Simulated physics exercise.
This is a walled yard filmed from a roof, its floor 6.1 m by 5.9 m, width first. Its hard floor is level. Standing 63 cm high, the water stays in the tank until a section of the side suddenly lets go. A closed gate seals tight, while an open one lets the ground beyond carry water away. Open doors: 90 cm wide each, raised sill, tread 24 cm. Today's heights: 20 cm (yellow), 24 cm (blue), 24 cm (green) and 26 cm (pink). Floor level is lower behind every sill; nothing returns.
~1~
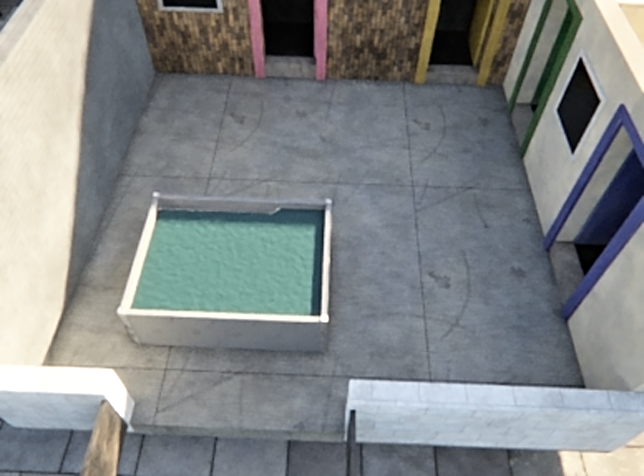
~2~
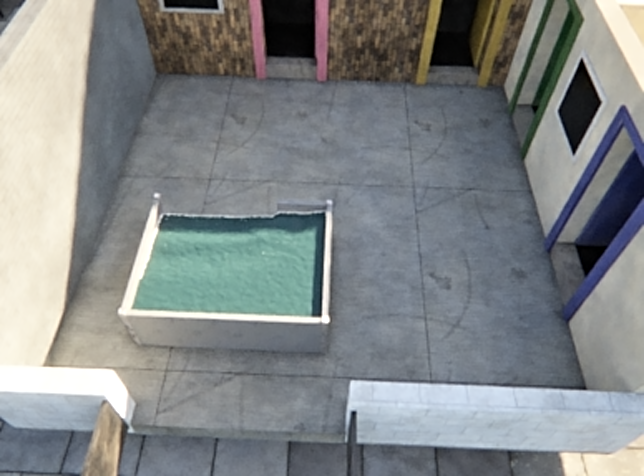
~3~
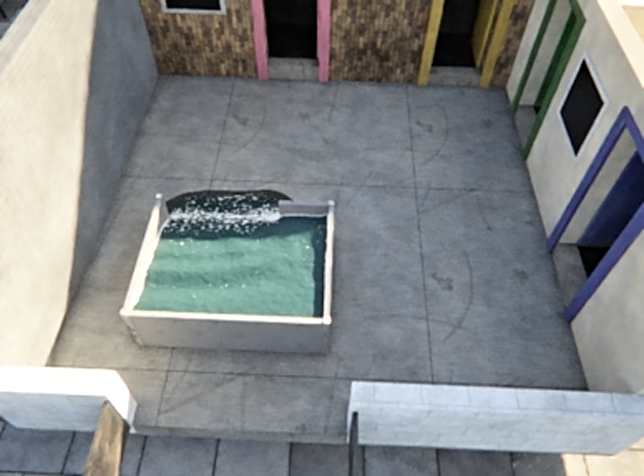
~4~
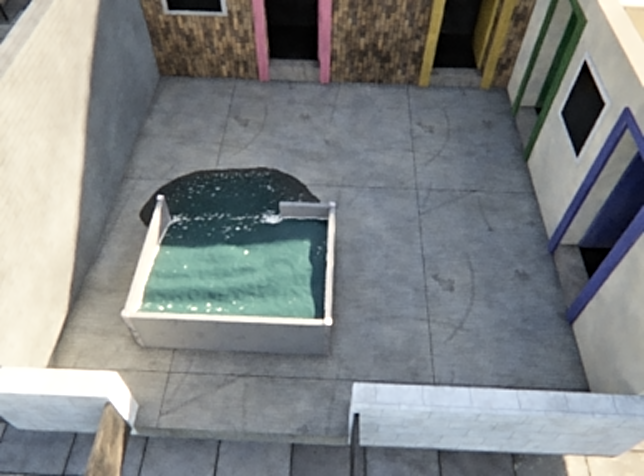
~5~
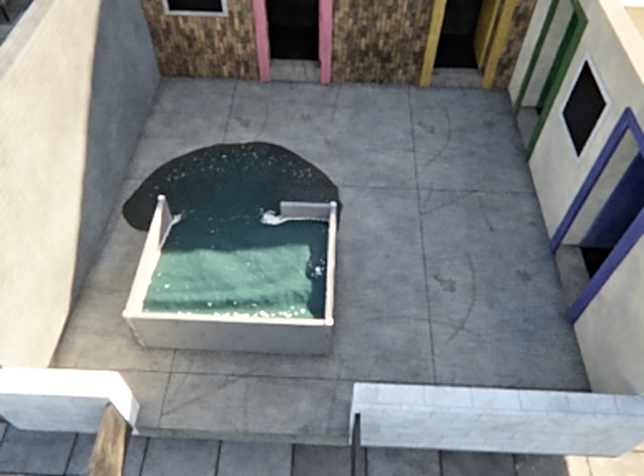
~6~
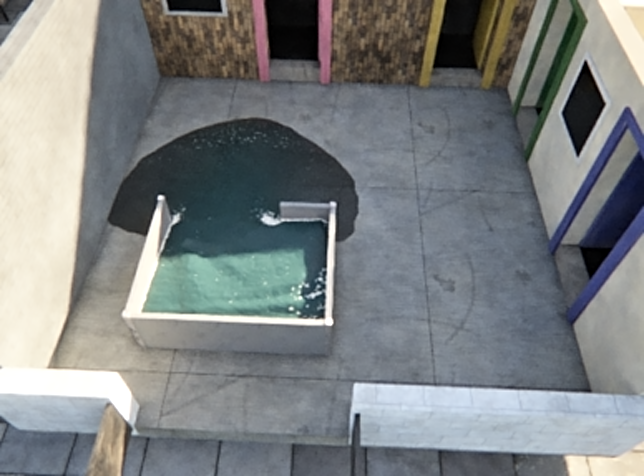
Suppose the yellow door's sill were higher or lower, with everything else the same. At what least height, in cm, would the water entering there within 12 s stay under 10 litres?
At about 11 cm.
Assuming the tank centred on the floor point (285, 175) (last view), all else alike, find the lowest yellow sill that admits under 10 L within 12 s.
About 7.0 centimetres.
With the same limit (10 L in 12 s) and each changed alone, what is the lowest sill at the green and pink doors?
Close to 13.5 cm (green) and close to 21 cm (pink).
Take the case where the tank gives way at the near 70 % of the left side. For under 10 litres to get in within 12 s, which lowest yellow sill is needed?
Estimate: Near 7.5 cm.
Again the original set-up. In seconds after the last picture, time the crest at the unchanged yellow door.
Some 6.0 s, more or less.
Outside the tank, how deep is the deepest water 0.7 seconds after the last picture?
Max depth: Near 28 cm.
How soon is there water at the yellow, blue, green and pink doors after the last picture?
Front arrival: Yellow 1.6 seconds, blue 4.5 seconds, green 2.6 seconds, pink 0.4 seconds.
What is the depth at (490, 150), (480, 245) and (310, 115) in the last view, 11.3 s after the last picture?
Around 6 cm, 5 cm and 6 cm.
Then, 0.7 s after the last picture water covers 35 % of the floor, deepest (28 cm) near (198, 226); it has not reached the yellow door.
Then, 2.3 s after the last picture water covers 40 % of the floor, deepest (30 cm) near (167, 122); 7 cm at the yellow door, 0 litres in over its 20 cm sill.
Then, 11.3 s after the last picture water covers 95 % of the floor, deepest (10 cm) near (370, 414); 7 cm at the yellow door, 0 litres in over its 20 cm sill.
At the yellow door as built, the water peaked near 14 cm, 5.9 s after the last picture.
With a sill of 9.5 cm, 16 litres would have come in within the 12 s; with 13 cm, 4 litres. So under 10 litres takes about 11 cm.
